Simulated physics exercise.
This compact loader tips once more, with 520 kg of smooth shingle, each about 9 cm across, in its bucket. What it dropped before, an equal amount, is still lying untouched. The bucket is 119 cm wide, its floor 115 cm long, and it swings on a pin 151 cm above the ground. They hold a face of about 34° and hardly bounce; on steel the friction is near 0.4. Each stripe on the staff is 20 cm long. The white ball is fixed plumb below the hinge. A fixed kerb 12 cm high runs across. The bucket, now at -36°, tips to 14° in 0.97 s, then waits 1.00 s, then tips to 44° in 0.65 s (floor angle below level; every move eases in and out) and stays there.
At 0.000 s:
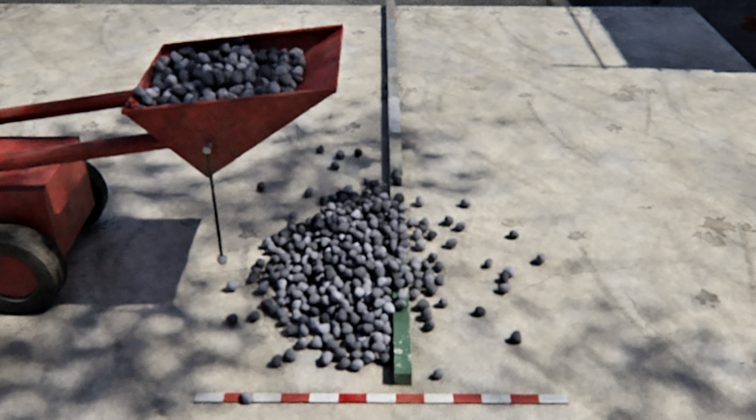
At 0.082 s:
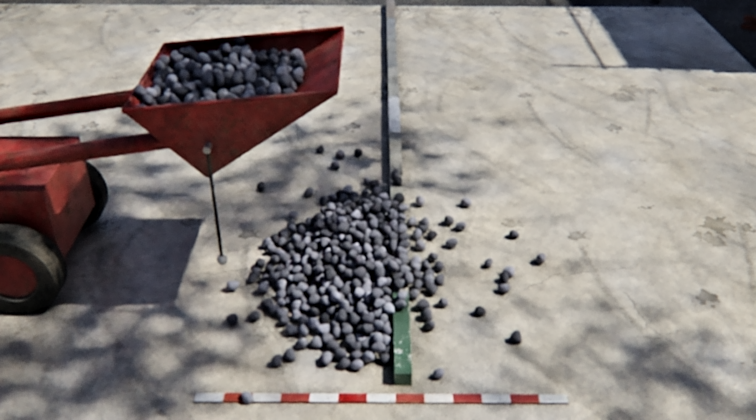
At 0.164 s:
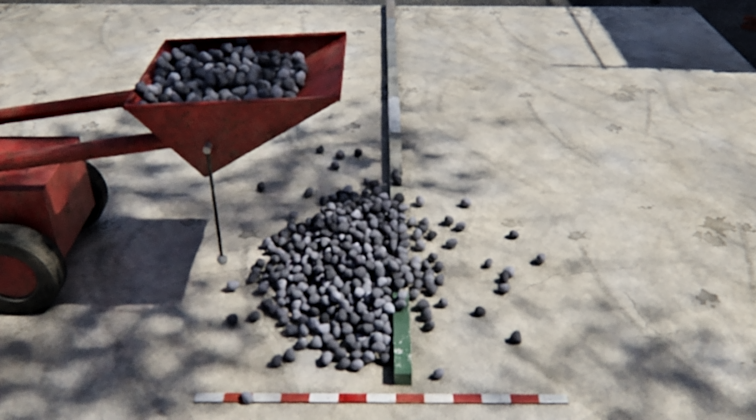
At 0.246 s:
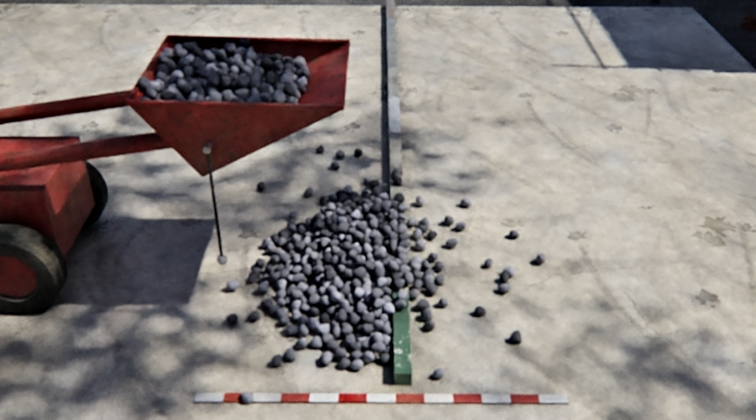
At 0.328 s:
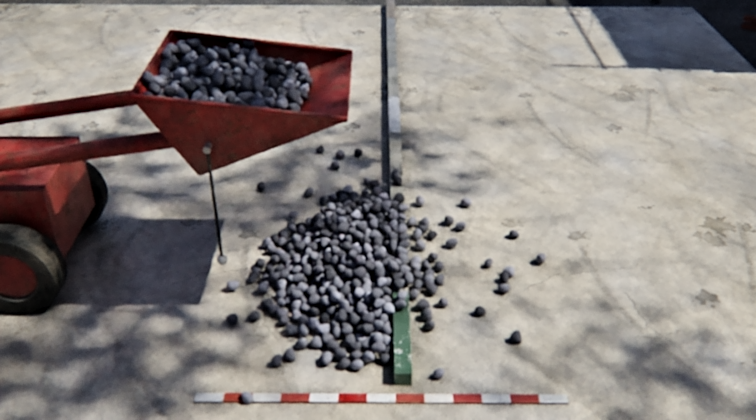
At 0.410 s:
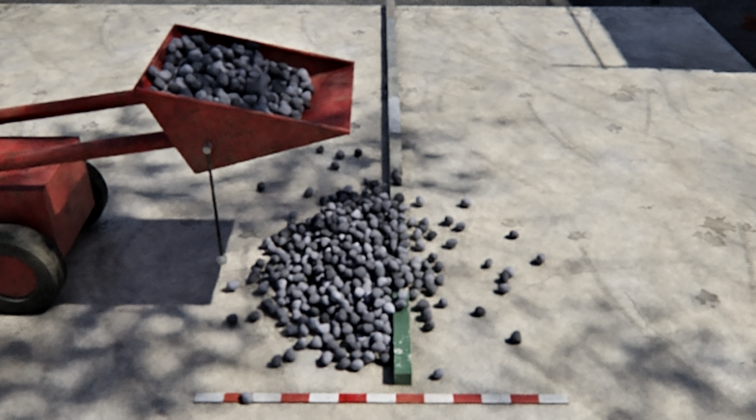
A red loader's bucket, full of dark rounded stones, slowly tilts clockwise, its back edge rising and its right lip lowering slightly as the stones shift a little inside, while the heap around a green kerb below stays still.
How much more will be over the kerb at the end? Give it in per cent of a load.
Some 42 per cent is added.
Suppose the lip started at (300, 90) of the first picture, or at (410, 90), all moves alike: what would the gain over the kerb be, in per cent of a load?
Near 20 per cent from the first place, 90 from the second.
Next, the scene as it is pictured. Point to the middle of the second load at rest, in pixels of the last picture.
Near (385, 251).
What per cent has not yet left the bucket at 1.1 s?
About 100 per cent.
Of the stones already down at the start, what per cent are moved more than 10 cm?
Roughly 15 per cent of them.
After 0.7 s the floor is at 6°; in per cent of one load, 100 in the bucket, 93 on this side of the kerb, 7 over the kerb; the foremost stones are at (505, 264).
After 1.1 s the floor is at 14°; in per cent of one load, 100 in the bucket, 93 on this side of the kerb, 7 over the kerb; the foremost stones are at (505, 264).
After 3.1 s the floor is at 44°; in per cent of one load, 0 in the bucket, 154 on this side of the kerb, 46 over the kerb; the foremost stones are at (576, 291).
After 5.9 s the floor is at 44°; in per cent of one load, 0 in the bucket, 151 on this side of the kerb, 49 over the kerb; the foremost stones are at (577, 291). Net gain over the kerb, 42.
